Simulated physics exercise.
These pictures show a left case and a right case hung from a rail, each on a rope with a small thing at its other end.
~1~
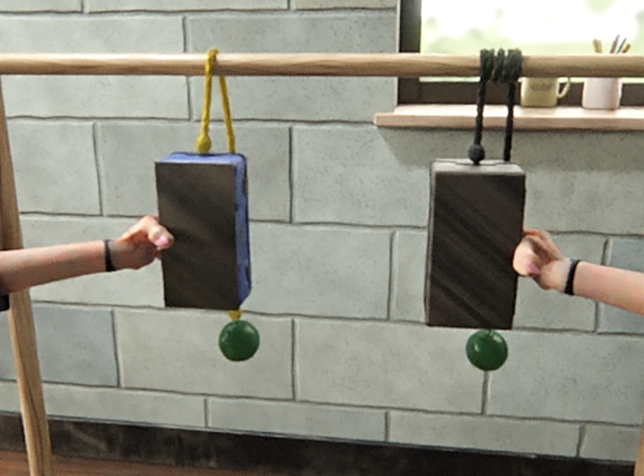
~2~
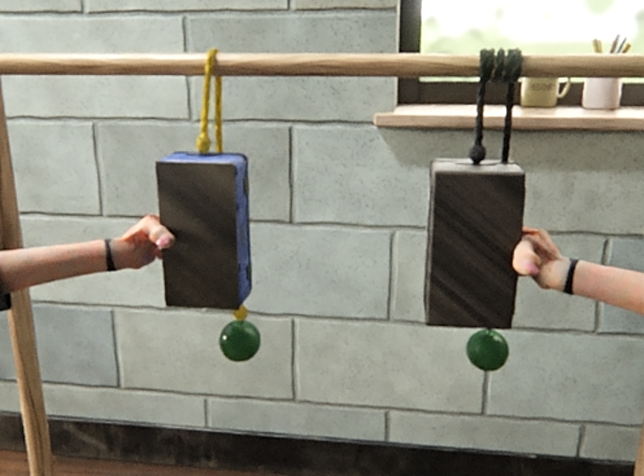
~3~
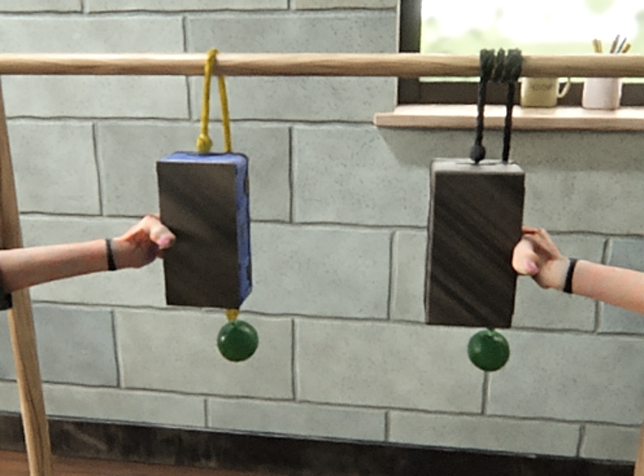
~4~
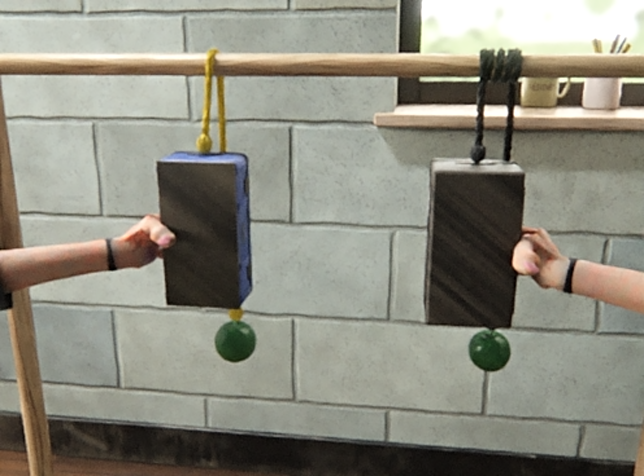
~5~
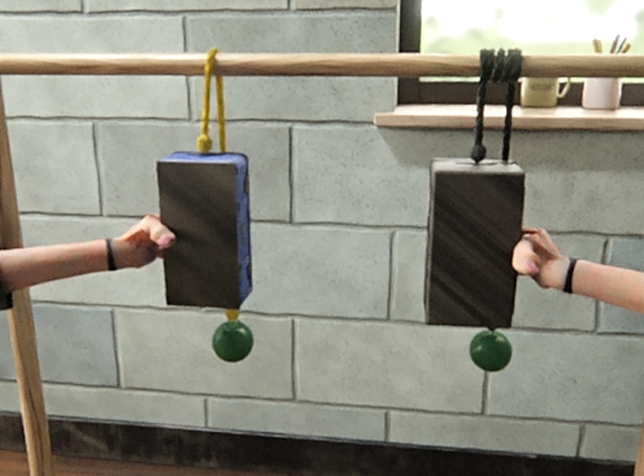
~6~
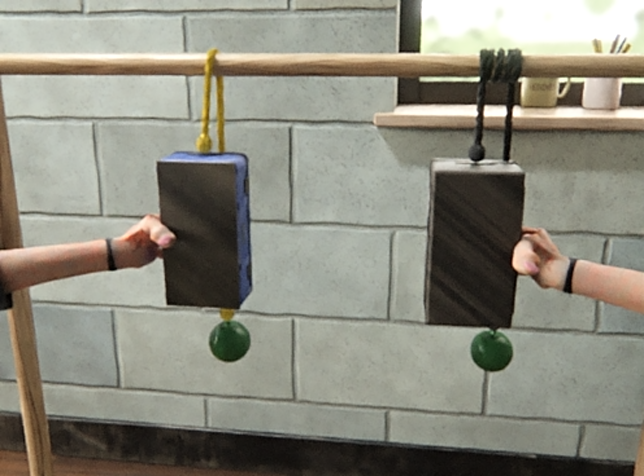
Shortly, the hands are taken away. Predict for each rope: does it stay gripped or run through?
Most likely the left case ends up lower than it started. Most likely the right case stays where it is the whole time.
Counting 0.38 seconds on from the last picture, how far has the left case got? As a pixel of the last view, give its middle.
It is close to (220, 415) at that moment.
Then, 0.38 s after the last picture, left case dropping near (220, 416); right case hanging near (472, 242).
Then, 0.70 s after the last picture, left case on the floor; right case hanging near (473, 240).
At rest, left case on the floor; right case hanging near (473, 237). The left case drops and the right case keeps its height.
